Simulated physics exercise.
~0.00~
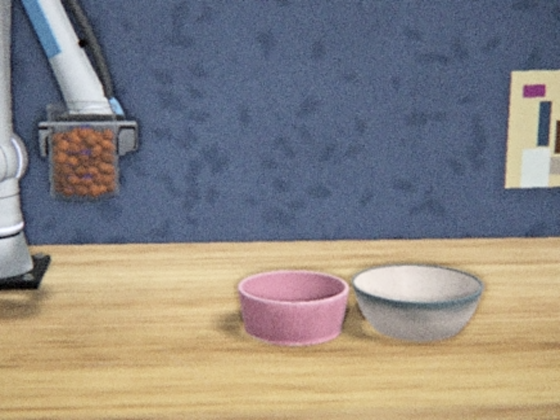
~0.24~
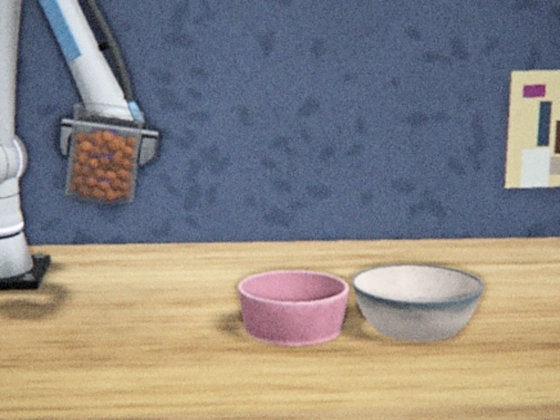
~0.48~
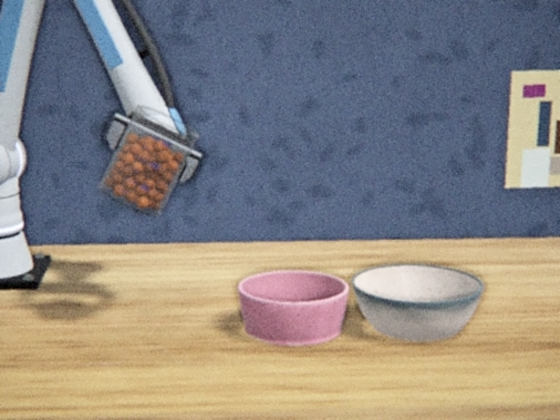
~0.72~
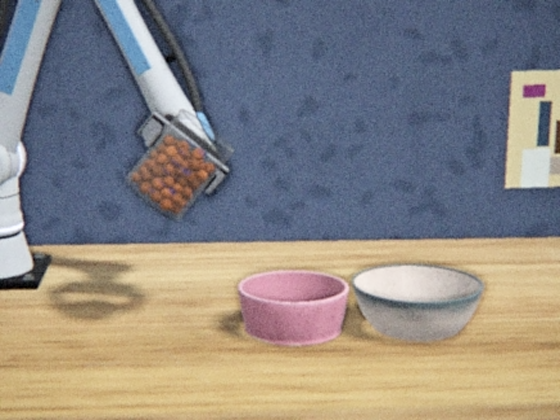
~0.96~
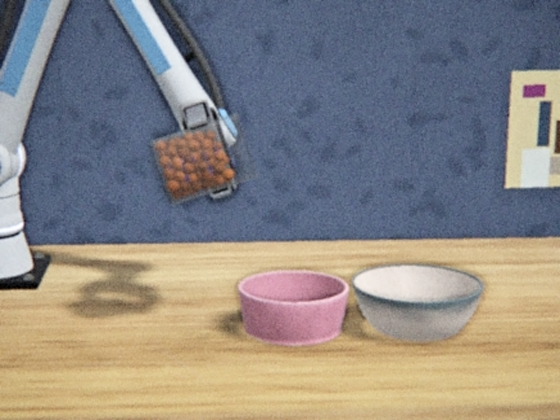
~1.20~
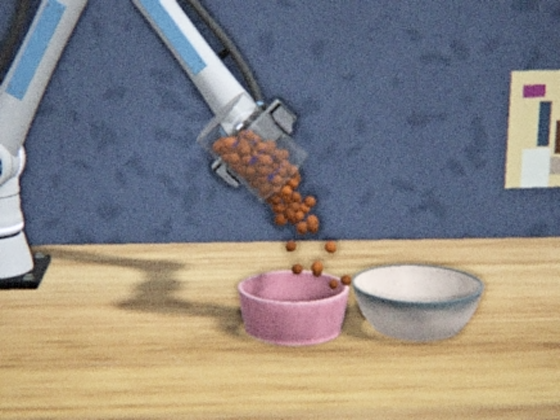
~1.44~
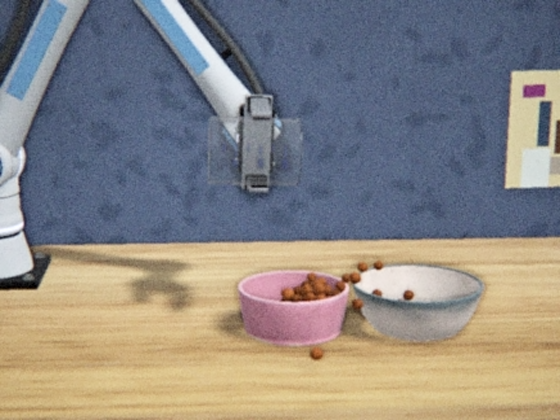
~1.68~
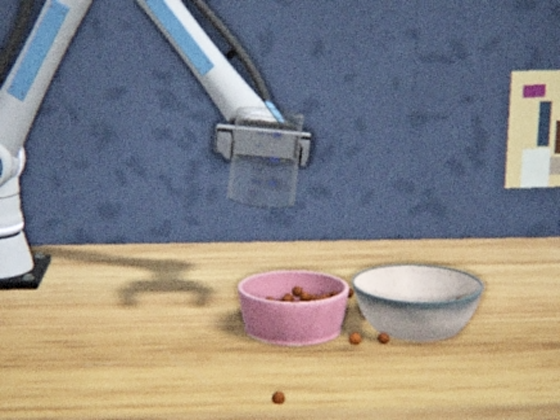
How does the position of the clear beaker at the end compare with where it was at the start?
It starts at the far left, close to the robot's base and well away from the bowls. By the end it has moved right and hangs above the pink bowl, slightly to its left.
